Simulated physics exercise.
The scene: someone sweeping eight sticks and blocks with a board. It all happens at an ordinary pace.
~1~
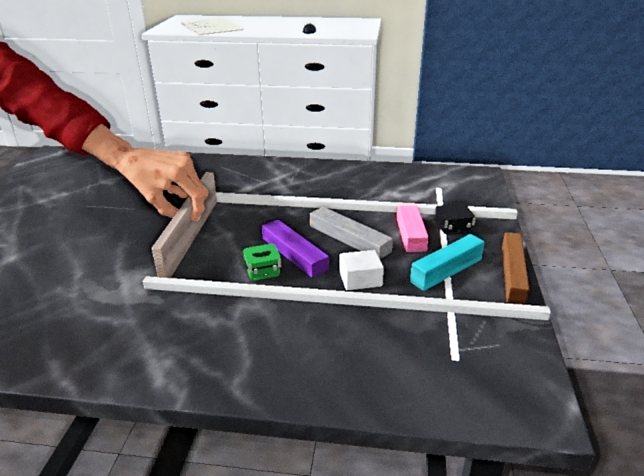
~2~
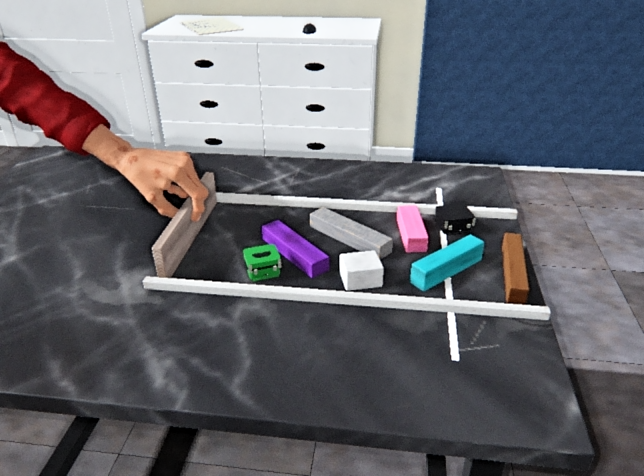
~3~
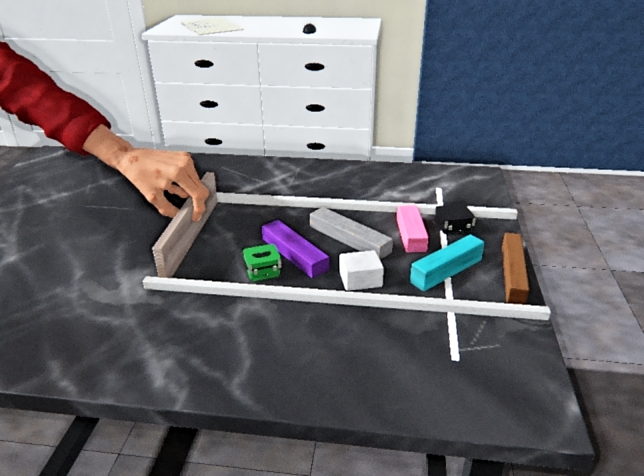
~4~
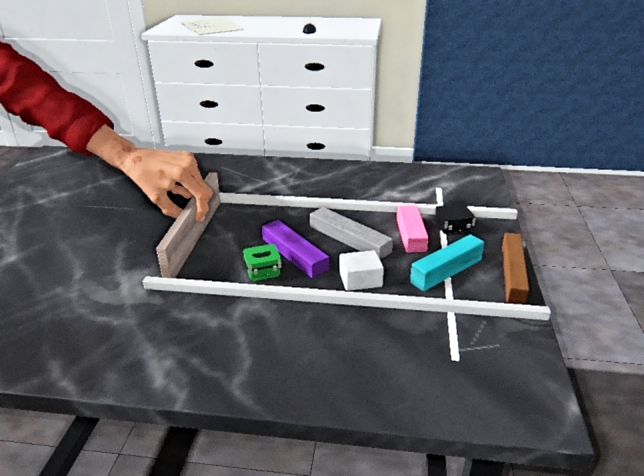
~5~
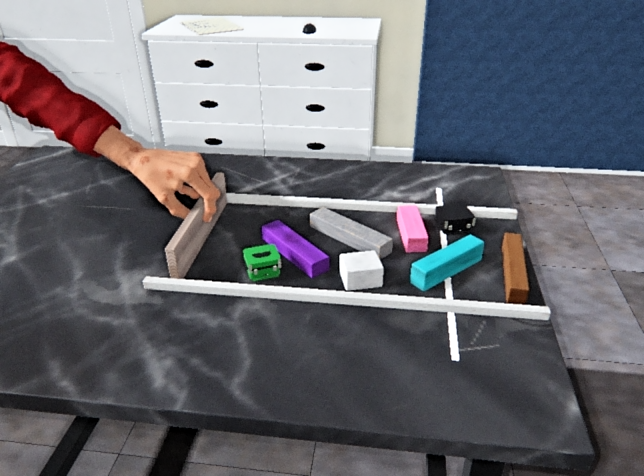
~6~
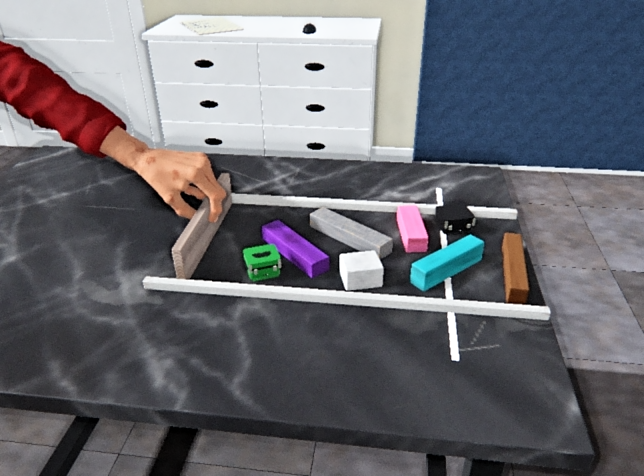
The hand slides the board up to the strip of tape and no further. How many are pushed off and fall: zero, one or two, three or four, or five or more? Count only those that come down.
The number that fall off is one or two.
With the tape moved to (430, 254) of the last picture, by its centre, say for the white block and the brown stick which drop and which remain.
The white block is kept, the brown stick tumbles off.
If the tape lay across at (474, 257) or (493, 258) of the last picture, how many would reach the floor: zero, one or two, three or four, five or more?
In that order: Three to four; at least five.
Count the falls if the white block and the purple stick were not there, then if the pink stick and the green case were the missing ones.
The counts: 0 and 0.
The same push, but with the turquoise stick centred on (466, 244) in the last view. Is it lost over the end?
It survives.
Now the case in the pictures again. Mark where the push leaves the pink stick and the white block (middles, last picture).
The pink stick stops around (487, 227); the white block around (529, 277).
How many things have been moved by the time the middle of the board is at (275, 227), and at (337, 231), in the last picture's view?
By then 2, and 5.
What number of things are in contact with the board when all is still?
That makes 3.
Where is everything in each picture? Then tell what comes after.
Brown stick (515, 267); black case (454, 220); turquoise stick (448, 262); board (189, 222); tape (445, 255), in the first picture.
Black case (454, 220); purple stick (294, 247), in the second picture.
Turquoise stick (448, 262); white block (361, 270), in the third picture.
Brown stick (515, 267); green case (262, 264), in the fourth picture.
Black case (454, 220); grey bar (350, 232), in the fifth picture.
Brown stick (515, 267); black case (454, 220); turquoise stick (448, 262); board (206, 223); tape (445, 255), in the sixth picture.
Soon after, none off yet; brown stick at rest near (515, 267); black case at rest near (454, 220); turquoise stick at rest near (448, 262).
At rest, the number that fall off is one or two; fallen, turquoise stick and brown stick.
